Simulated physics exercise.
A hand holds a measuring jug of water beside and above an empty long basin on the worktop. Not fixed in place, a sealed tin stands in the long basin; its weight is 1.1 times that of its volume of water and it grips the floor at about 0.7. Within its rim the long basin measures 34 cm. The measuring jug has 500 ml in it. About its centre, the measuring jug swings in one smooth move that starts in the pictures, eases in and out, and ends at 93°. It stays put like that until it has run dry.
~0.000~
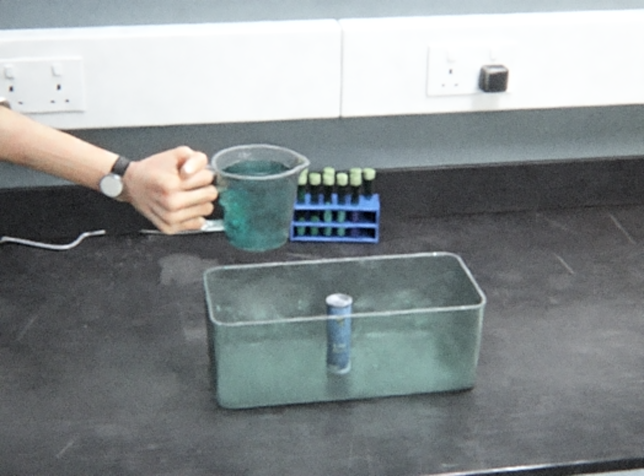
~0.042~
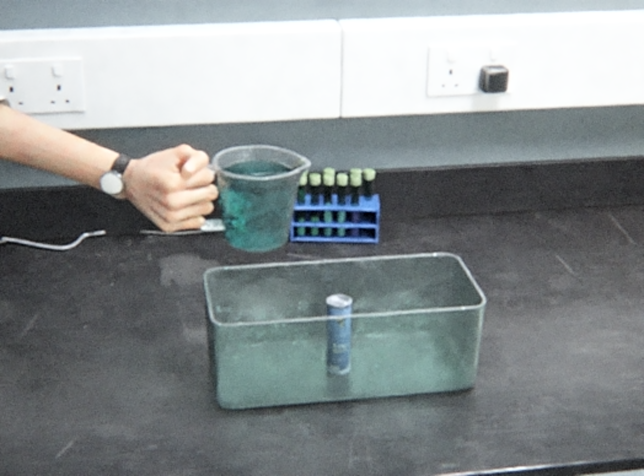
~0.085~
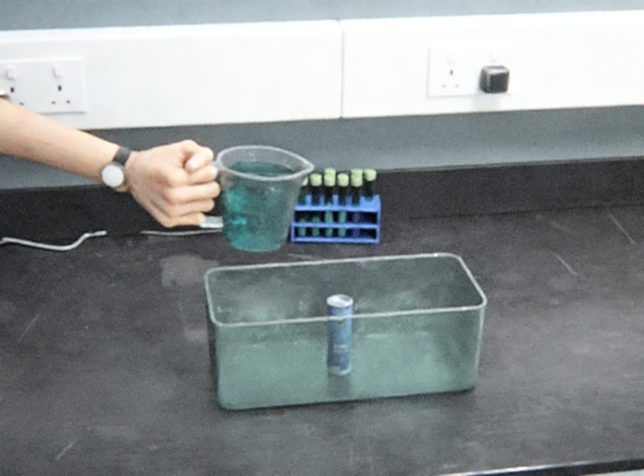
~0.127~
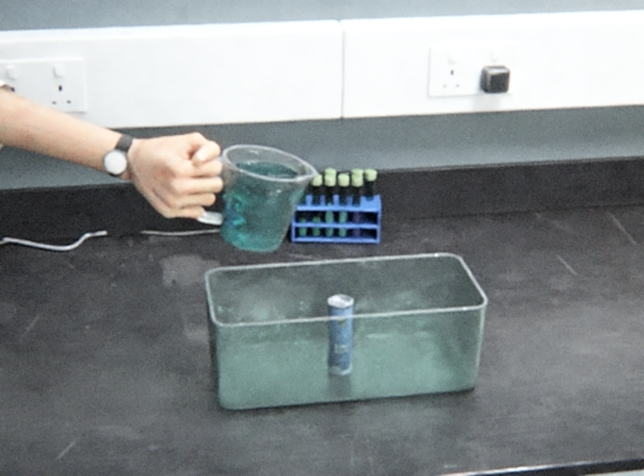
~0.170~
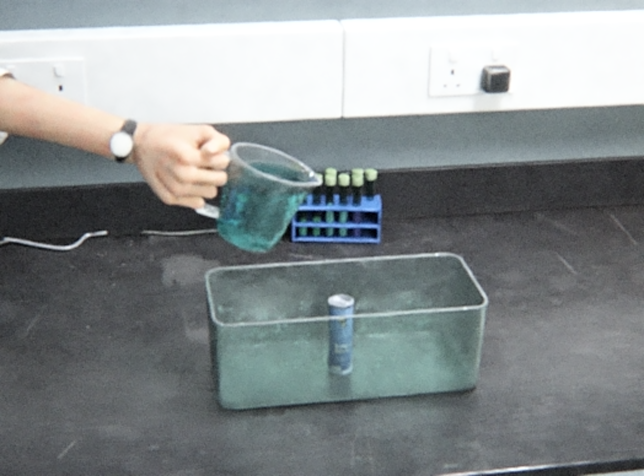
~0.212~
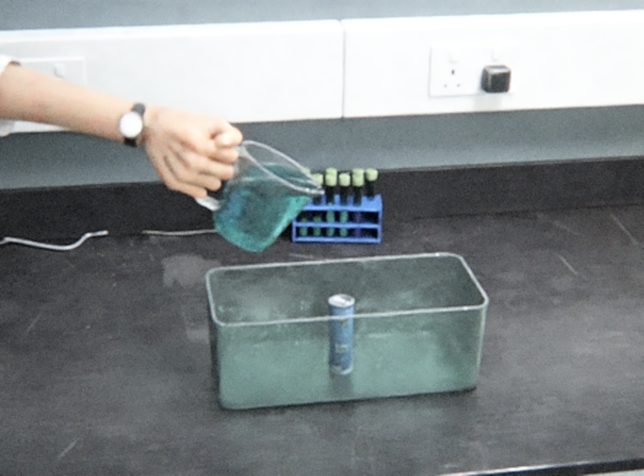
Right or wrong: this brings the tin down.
Wrong, the tin stays up.
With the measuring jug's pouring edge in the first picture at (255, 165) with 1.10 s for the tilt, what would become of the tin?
It does not tip.
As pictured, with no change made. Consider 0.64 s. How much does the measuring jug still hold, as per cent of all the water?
Around 16 in a hundred.
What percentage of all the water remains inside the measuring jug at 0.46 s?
I'd put it near 52 percent.
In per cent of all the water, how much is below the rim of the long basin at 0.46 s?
Roughly 18 percent of it.
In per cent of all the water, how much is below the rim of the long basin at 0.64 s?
Around 68 parts in a hundred.
After 0.46 s the tilt is 88° and 52 per cent is still to pour; the tin stands where it began.
After 0.64 s the tilt is 93° and 15 per cent is still to pour; the tin stands where it began.
After 0.83 s the tilt is 93° and 4 per cent is still to pour; the tin stands where it began.
After 1.04 s the tilt is 93° and 1 per cent is still to pour; the tin stands where it began.
In the end the tin stands where it began.
